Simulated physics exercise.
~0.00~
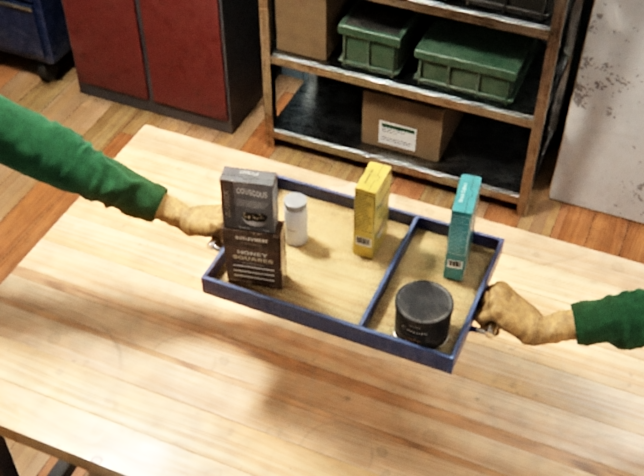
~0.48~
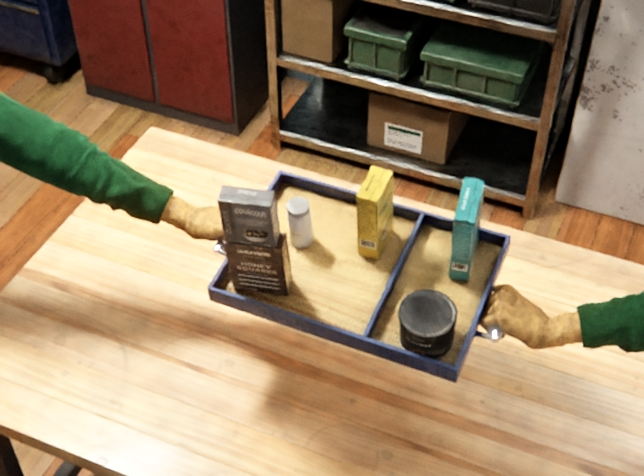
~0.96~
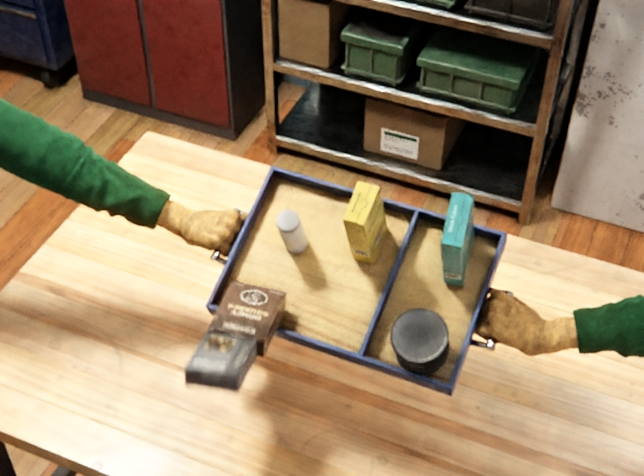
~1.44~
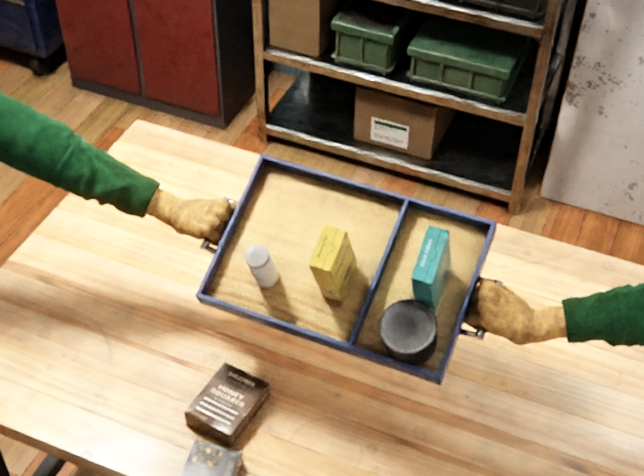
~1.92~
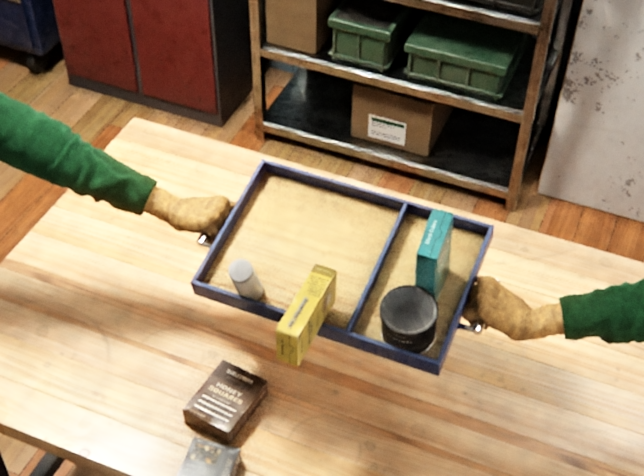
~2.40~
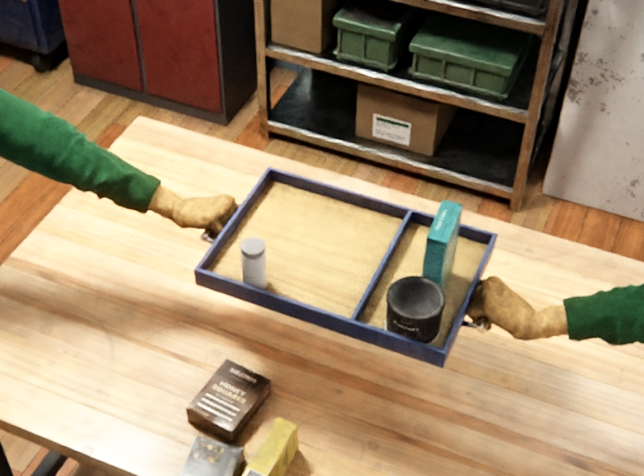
In a workshop with shelving and a red cabinet behind, a wooden table is seen from above as two gloved hands in green sleeves hold a blue-rimmed tray over it. A grey carton sits on a brown packet at the left, with a white shaker, a yellow packet, a turquoise packet and a black tub to the right. The hands tip the near edge down, and the carton and brown packet topple over the rim onto the table. The shaker, yellow packet and turquoise packet slide nearer. As the tray levels, the yellow packet drops off too, while the shaker, turquoise packet and tub stay upright aboard.
